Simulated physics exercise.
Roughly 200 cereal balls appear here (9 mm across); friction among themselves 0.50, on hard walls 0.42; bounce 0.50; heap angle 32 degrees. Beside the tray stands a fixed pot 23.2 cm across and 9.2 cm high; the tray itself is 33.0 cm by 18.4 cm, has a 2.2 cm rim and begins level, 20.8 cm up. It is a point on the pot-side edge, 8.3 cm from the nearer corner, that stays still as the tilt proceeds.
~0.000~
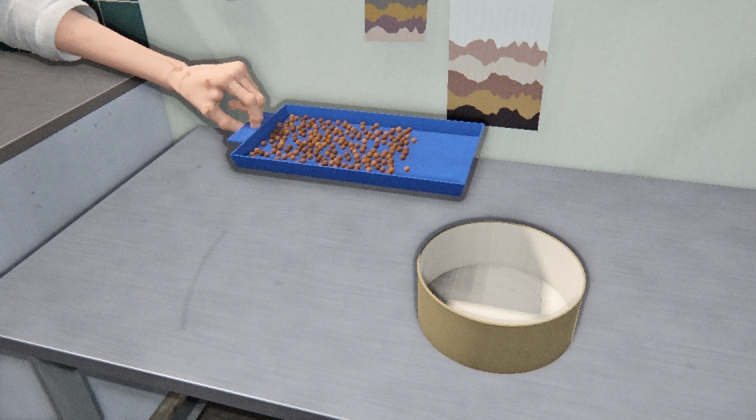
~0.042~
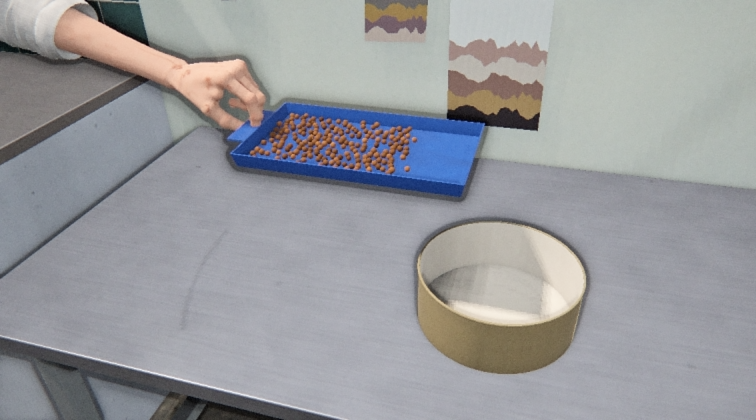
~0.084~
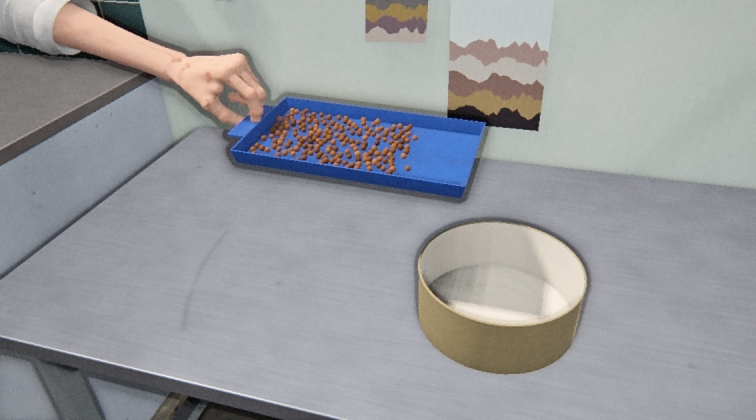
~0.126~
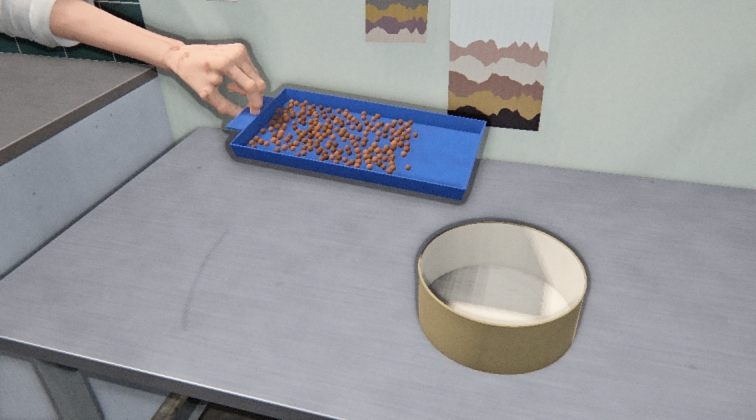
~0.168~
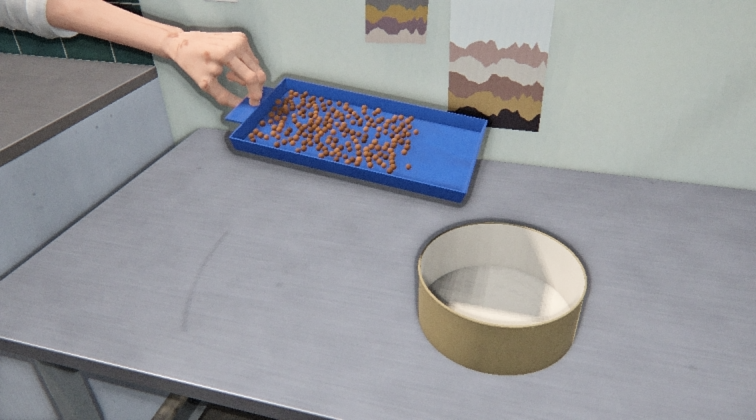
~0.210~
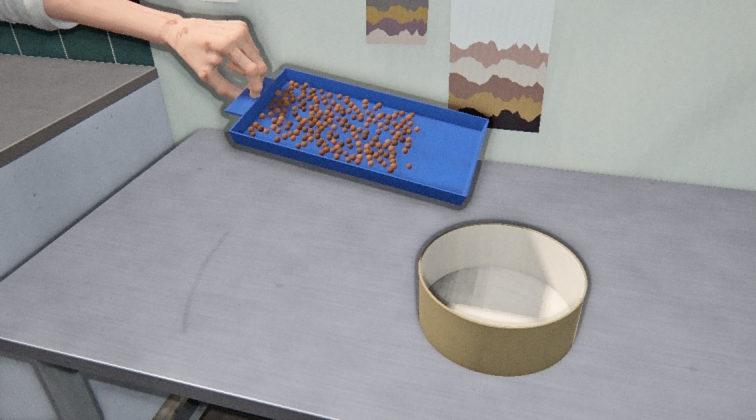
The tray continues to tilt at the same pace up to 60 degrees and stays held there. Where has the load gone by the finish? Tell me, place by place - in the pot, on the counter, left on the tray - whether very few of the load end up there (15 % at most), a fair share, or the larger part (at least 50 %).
Pot - a fair share, counter - very few, tray - the larger part.
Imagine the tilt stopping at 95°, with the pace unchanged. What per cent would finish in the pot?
Then about 100 per cent.
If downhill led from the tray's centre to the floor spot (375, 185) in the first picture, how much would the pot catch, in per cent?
Something like 5 in a hundred.
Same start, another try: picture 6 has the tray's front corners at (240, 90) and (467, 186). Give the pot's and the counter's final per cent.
The pot gets 25 and the counter 10.
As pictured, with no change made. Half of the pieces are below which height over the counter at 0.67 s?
About 24 centimetres.
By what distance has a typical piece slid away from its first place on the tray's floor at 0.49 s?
Some 4 cm.
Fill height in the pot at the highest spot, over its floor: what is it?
Some 1.0 cm up.
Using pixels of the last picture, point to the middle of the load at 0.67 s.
Load centre: About (407, 160) px.
After 0.49 s, tilt 37 degrees; the tray holds 100 %, the pot 0 %.
Then, at 0.67 s, tilt 52 degrees; the tray holds 100 %, the pot 0 %.
After 0.98 s, tilt 60 degrees; the tray holds 70 %, the pot 25 %.
By 1.8 s all is still; pot 35 %, counter 0 %, tray 65 %.
